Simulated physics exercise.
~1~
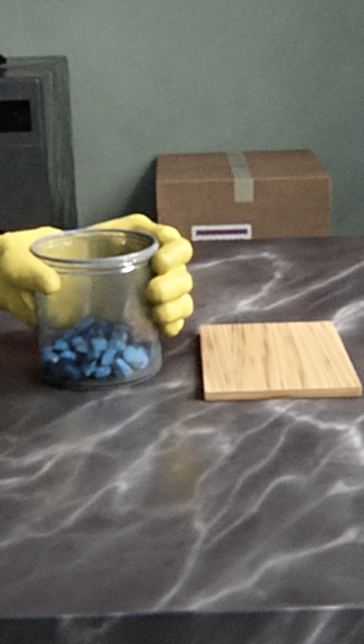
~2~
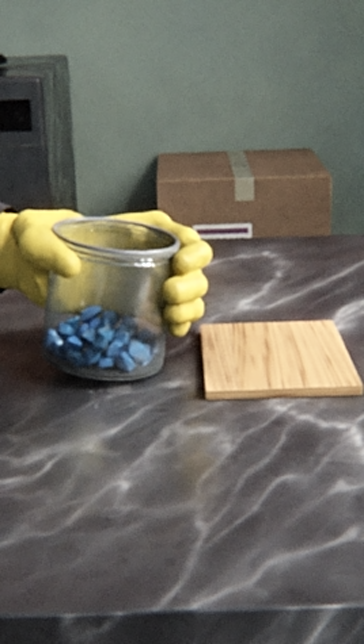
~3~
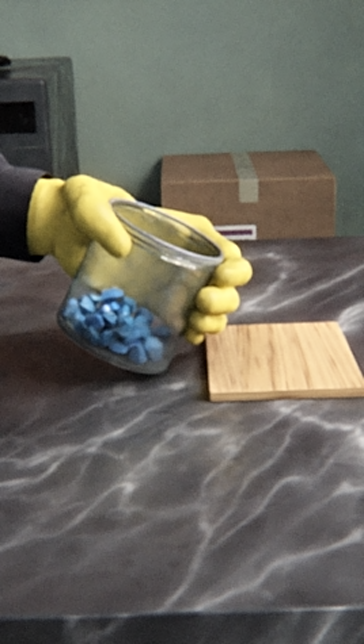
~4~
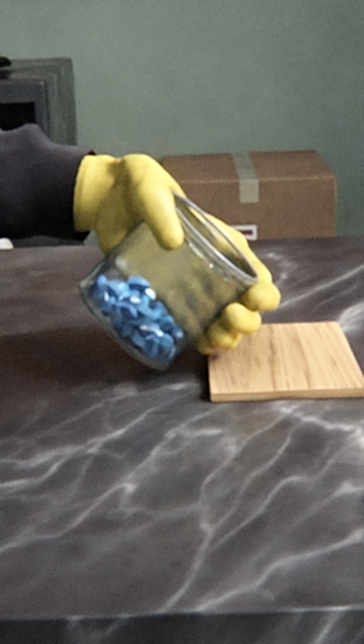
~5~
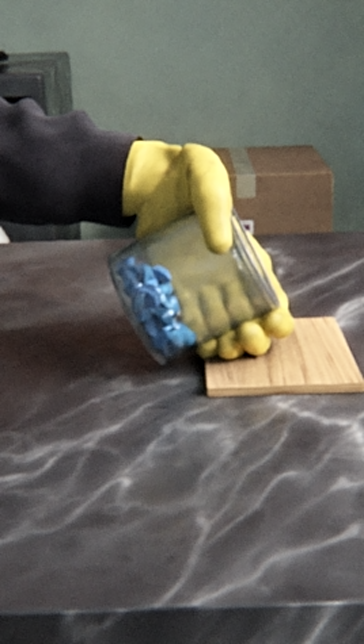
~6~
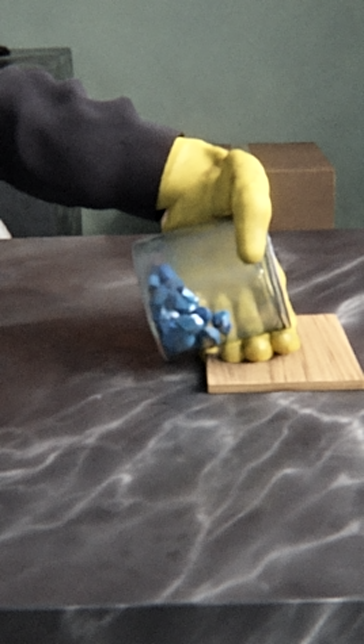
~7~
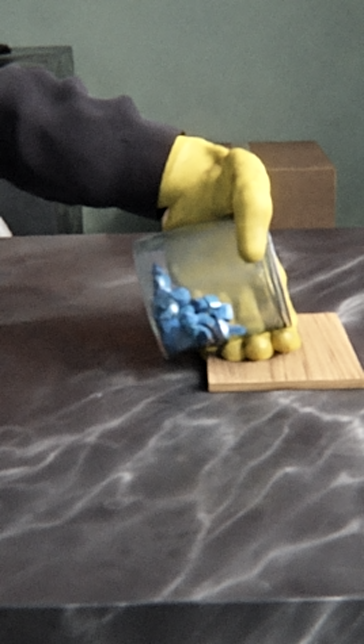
At first, two yellow-gloved hands hold a clear glass jar of blue pebble-like pieces upright on a dark marbled table, beside a flat wooden block. The hands tip the jar to the right and lift it slightly, and the blue pieces gather toward its lower side. A dark-sleeved arm reaches in from the left as the jar leans further and moves over toward the block. The jar turns almost onto its side, and the pieces slide along its wall. Finally, it rests against the wooden block, still held by a glove, with everything inside.
